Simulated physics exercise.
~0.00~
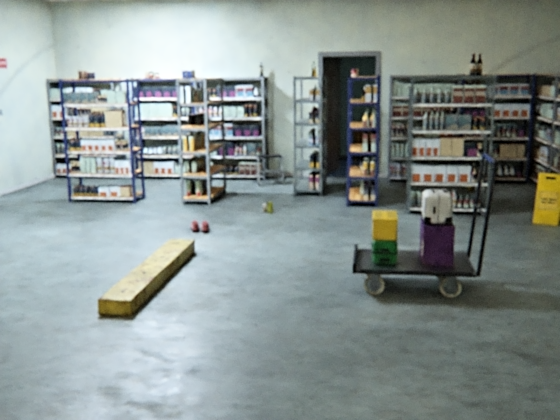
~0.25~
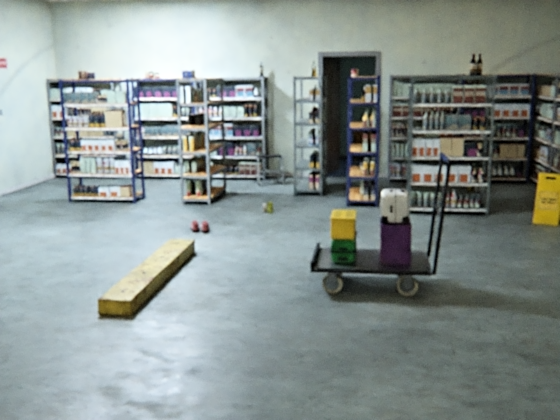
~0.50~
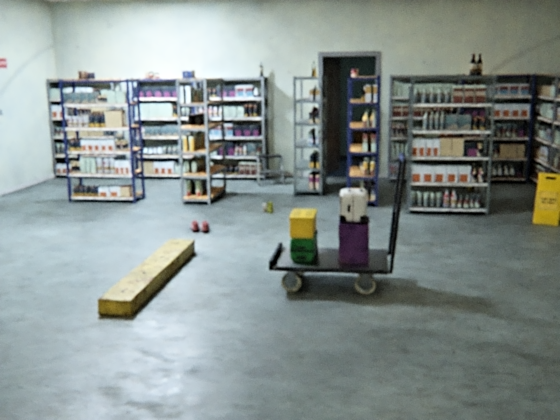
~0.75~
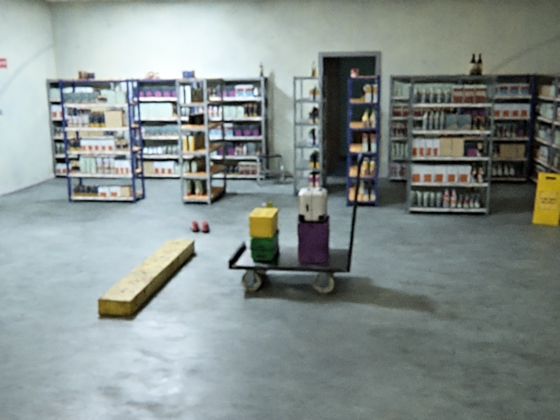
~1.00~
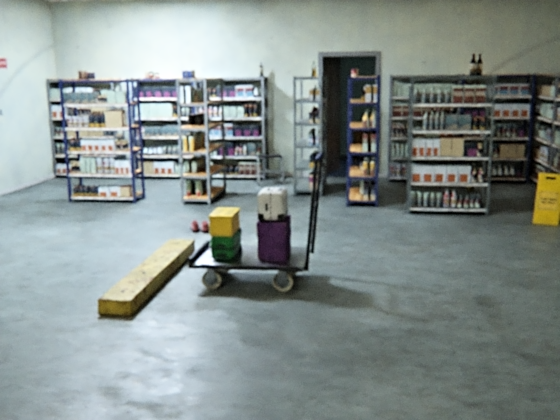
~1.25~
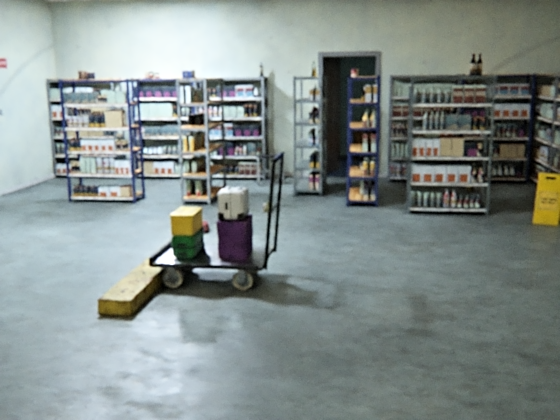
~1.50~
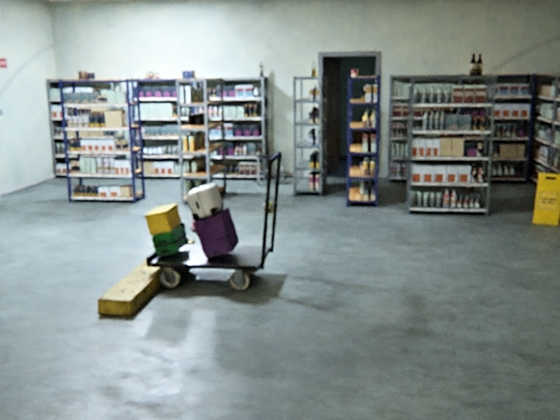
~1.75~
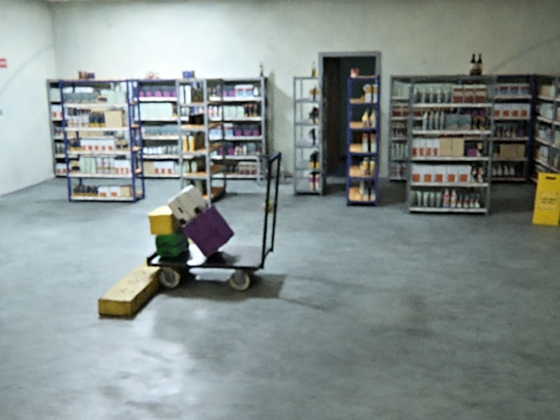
Loaded trolley rolling left across a storeroom floor, stopping against a low yellow step, its stacked boxes tipping forward but staying aboard.
